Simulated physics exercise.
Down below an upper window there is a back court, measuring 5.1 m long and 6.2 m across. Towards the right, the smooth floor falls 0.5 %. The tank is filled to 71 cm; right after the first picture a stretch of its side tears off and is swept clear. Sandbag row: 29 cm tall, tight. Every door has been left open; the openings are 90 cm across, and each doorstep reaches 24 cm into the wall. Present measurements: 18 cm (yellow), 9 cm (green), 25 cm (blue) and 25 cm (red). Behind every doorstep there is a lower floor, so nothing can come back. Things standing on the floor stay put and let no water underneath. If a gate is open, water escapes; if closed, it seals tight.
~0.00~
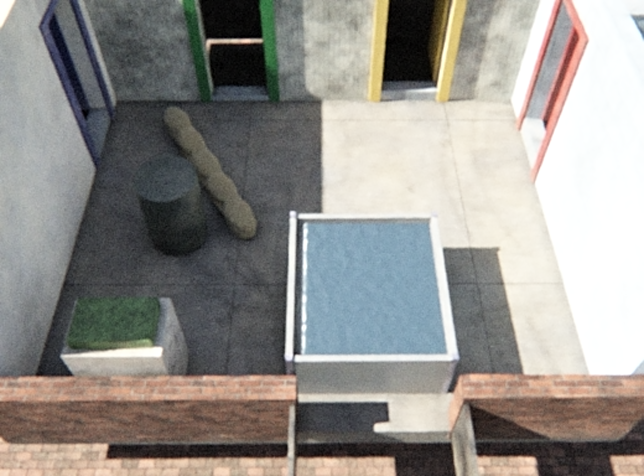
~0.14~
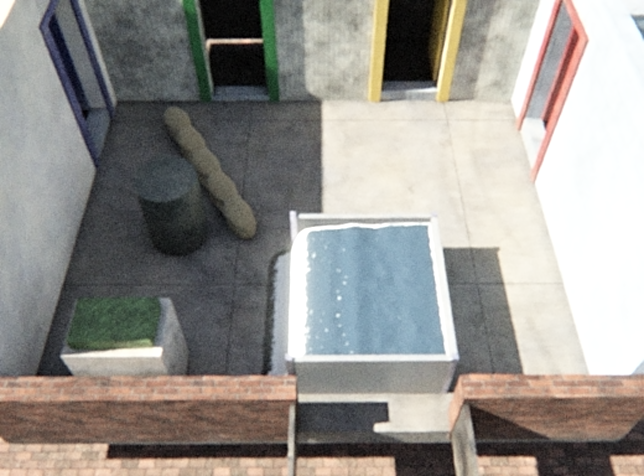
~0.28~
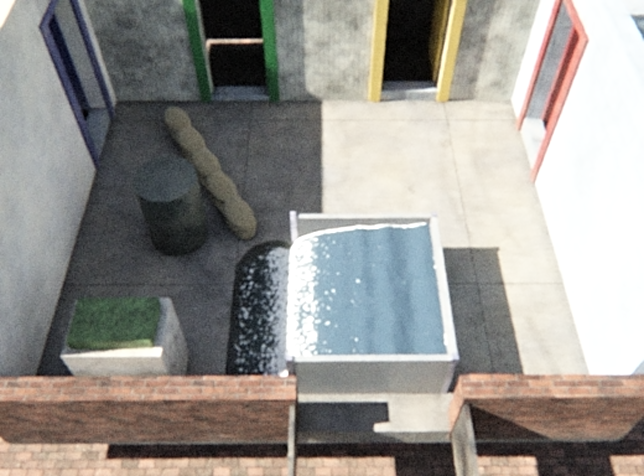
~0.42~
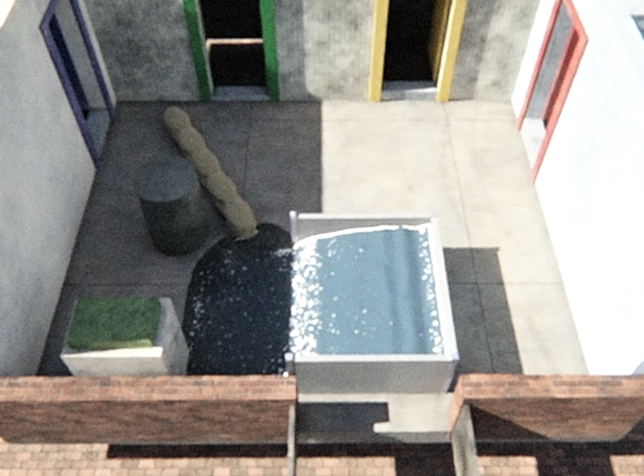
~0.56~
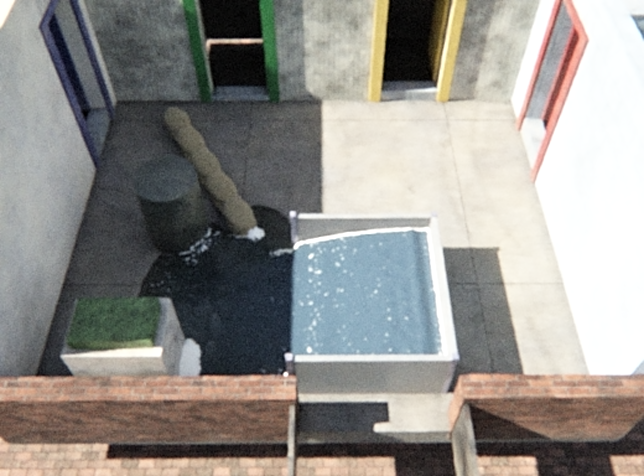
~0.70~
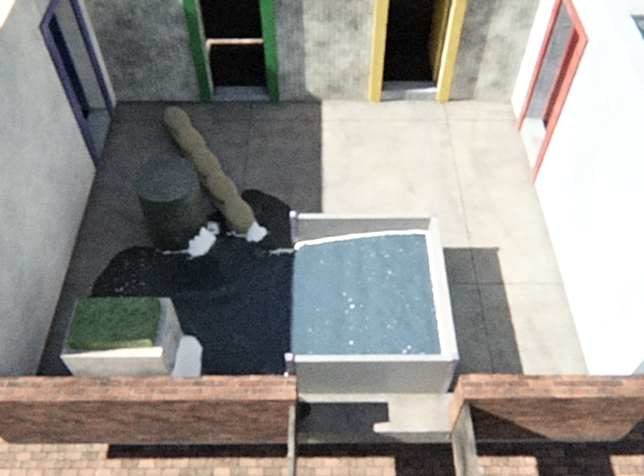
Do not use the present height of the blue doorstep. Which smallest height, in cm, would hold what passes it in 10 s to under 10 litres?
It would have to be roughly 20 cm high.
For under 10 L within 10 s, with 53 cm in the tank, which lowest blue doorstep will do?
Then roughly 14.0 cm.
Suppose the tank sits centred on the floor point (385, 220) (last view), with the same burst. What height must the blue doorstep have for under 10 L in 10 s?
At least roughly 14.0 cm high.
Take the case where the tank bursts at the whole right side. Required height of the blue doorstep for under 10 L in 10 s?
With that break, close to 7.5 cm.
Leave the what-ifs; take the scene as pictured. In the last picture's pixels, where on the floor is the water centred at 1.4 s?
(245, 316), roughly.
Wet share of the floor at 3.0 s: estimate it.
I'd say near 40 percent.
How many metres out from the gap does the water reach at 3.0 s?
I make it some 4.8 m.
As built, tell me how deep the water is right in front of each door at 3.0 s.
In cm - yellow: 0, green: 3, blue: 6, red: 0.
After 1.4 s water covers 25 % of the floor, deepest (47 cm) near (78, 285); it has not reached the blue door.
After 3.0 s water covers 40 % of the floor, deepest (34 cm) near (81, 395); 6 cm at the blue door, 0 litres in over its 25 cm doorstep.
After 10.0 s water covers 90 % of the floor, deepest (15 cm) near (27, 410); 7 cm at the blue door, 0 litres in over its 25 cm doorstep.
At the blue door as built, the water arrived by 1.9 s and peaked near 25 cm at 4.4 s.
With a doorstep of 17 cm, 26 litres would have come in within the 10 s; with 23 cm, 2 litres. So under 10 litres takes about 20 cm.
